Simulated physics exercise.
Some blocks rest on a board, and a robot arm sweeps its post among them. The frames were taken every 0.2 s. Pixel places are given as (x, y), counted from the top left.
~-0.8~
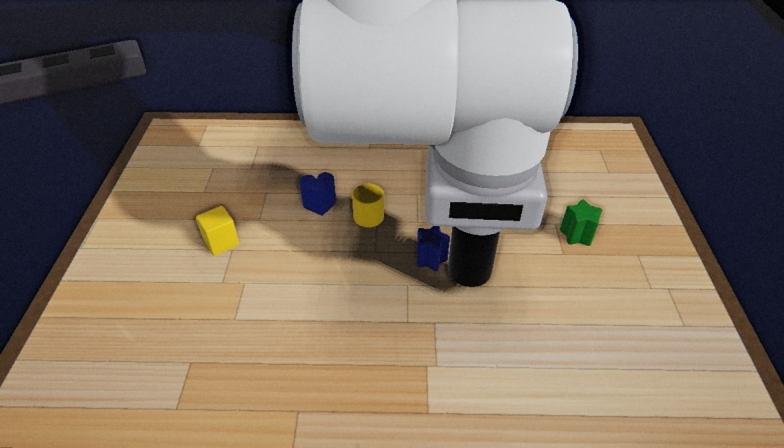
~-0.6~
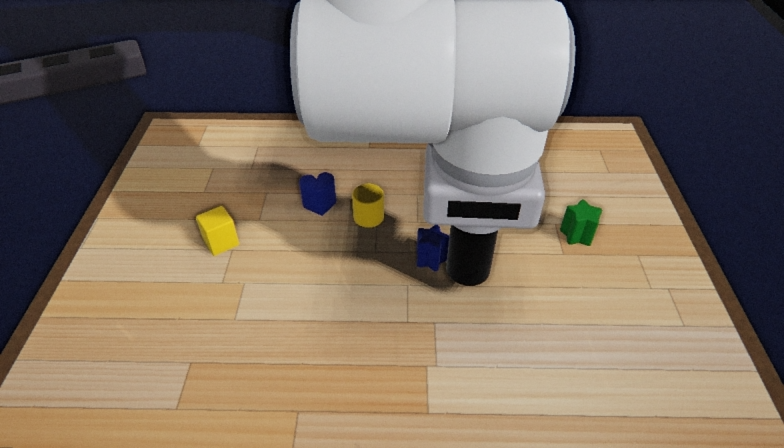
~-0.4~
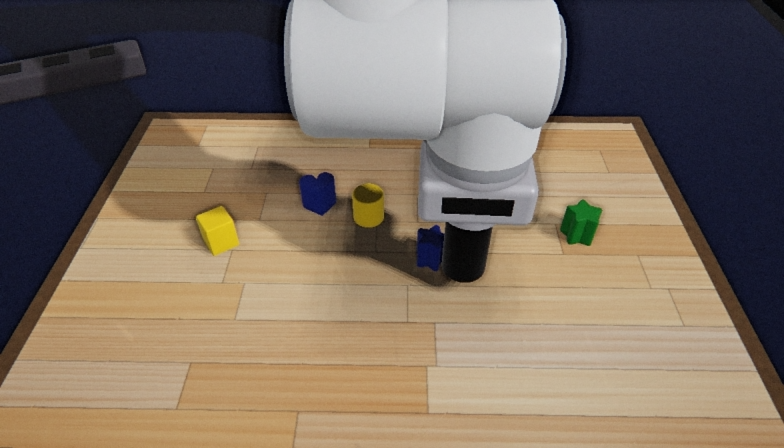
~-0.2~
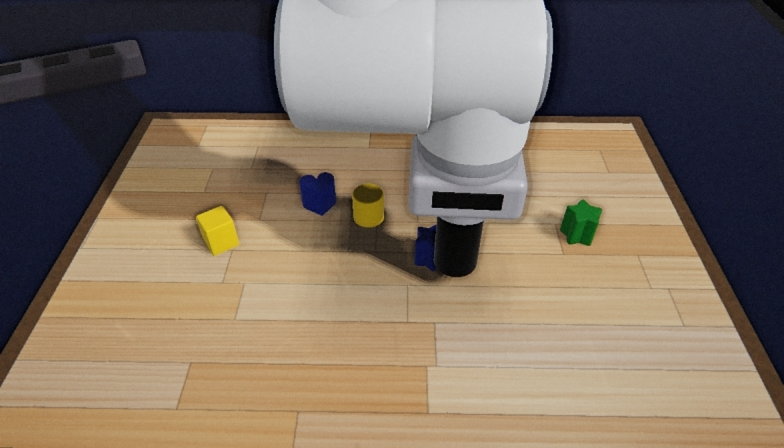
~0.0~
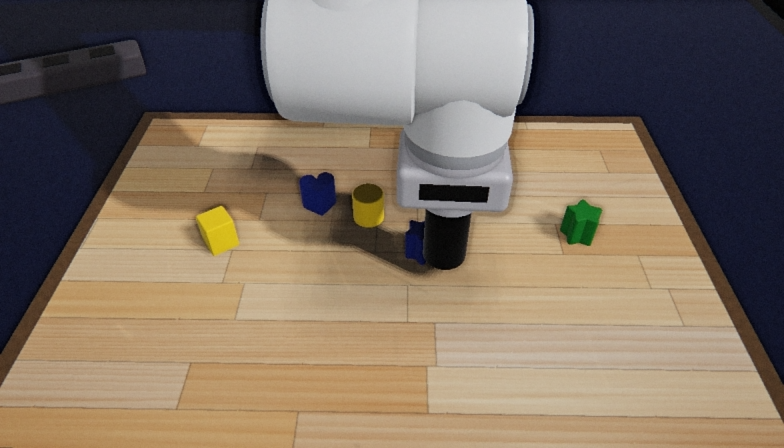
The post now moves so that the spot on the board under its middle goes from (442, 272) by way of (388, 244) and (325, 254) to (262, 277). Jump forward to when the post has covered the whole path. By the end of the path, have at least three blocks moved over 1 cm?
That would be a no.
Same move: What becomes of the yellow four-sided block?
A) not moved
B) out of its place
Choice A: Not moved.
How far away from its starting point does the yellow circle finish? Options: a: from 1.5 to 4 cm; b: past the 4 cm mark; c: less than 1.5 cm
a (from 1.5 to 4 cm)
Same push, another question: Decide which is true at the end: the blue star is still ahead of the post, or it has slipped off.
I'm fairly sure the blue star slides away from the front of the post at some point.
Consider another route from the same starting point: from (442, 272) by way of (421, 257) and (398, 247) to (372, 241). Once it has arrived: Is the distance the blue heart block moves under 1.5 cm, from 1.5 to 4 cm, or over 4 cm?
Under 1.5 cm.
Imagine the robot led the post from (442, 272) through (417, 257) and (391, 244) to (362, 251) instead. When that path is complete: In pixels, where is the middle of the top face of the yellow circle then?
Answer: (353, 182).
The first path, step by step. One third of the way, post at (386, 226); yellow circle at (353, 183); blue star at (370, 200).
Two thirds of the way, post at (323, 237); yellow circle at (347, 177); blue star at (354, 198), turned 35° clockwise.
At the end, post at (258, 259); yellow four-sided block not moved; yellow circle at (347, 177); blue star at (354, 198), turned 35° clockwise.
